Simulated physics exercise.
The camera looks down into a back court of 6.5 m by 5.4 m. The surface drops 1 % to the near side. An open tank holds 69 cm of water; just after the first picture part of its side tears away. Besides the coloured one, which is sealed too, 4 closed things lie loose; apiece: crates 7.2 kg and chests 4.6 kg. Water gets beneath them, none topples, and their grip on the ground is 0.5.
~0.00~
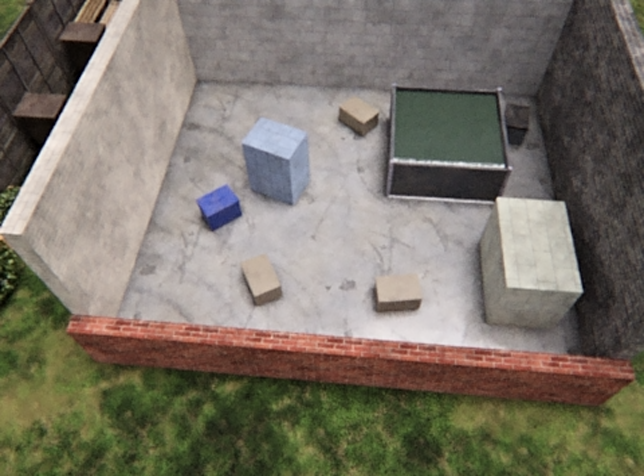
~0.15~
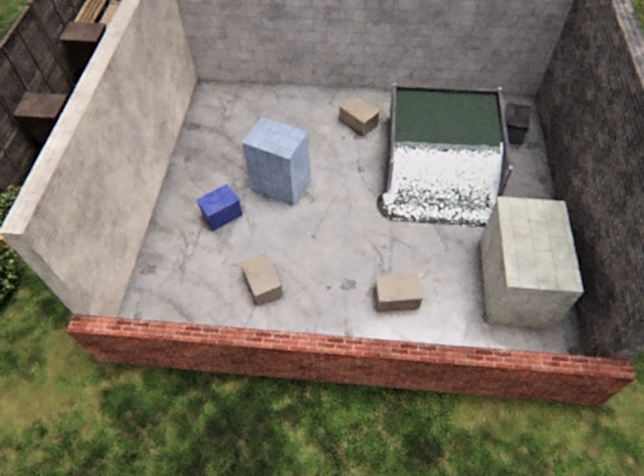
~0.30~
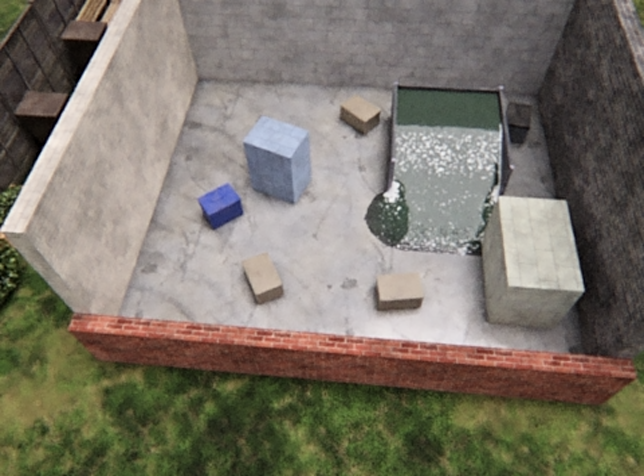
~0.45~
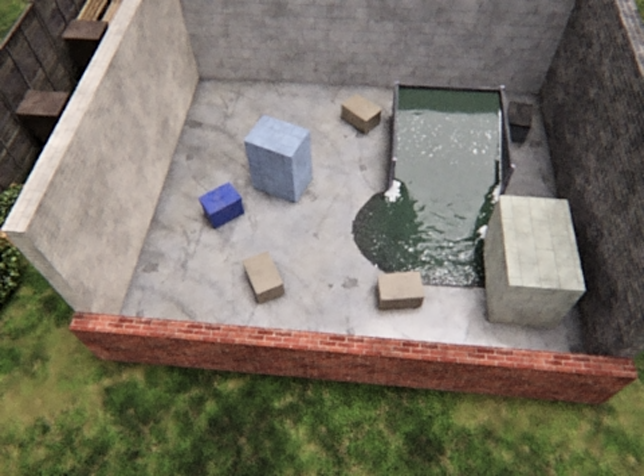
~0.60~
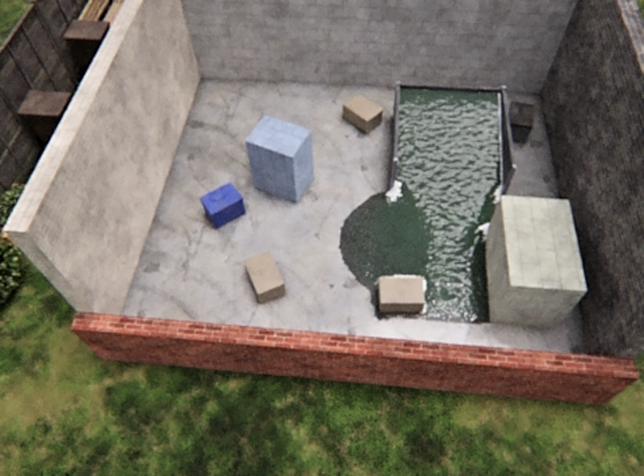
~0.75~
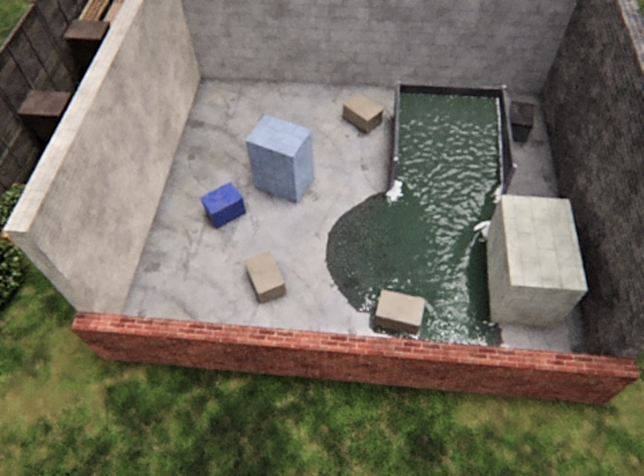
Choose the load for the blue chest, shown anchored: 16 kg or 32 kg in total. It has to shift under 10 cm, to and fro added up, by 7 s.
I expect that only the higher weight holds it.
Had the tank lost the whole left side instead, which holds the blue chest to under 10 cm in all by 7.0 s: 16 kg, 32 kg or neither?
Then neither load is enough.
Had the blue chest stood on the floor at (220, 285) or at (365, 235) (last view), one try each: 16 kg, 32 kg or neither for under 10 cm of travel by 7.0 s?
In that order: Neither is enough; neither is enough.
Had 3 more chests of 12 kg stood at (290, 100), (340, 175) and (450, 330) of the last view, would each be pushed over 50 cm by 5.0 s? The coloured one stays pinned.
In that order: Less, short of it, more.
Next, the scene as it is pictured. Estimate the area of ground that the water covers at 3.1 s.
Some 20 m2.
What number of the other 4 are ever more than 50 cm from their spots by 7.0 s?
3 of them.
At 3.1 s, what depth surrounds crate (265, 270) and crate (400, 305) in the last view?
Roughly 5 and 11 cm.
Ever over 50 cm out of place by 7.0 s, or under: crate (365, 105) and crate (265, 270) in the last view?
In that order: Less, past it.
After 1.4 s the blue chest would be 0 cm from its start with 16 kg and 0 cm from its start with 32 kg; 0 cm of water round it then.
After 3.1 s the blue chest would be 0 cm from its start with 16 kg and 0 cm from its start with 32 kg; 0 cm of water round it then.
After 4.9 s the blue chest would be 21 cm from its start with 16 kg and 0 cm from its start with 32 kg; 7 cm of water round it then.
After 7.0 s the blue chest would be 116 cm from its start with 16 kg and 0 cm from its start with 32 kg; 8 cm of water round it then.
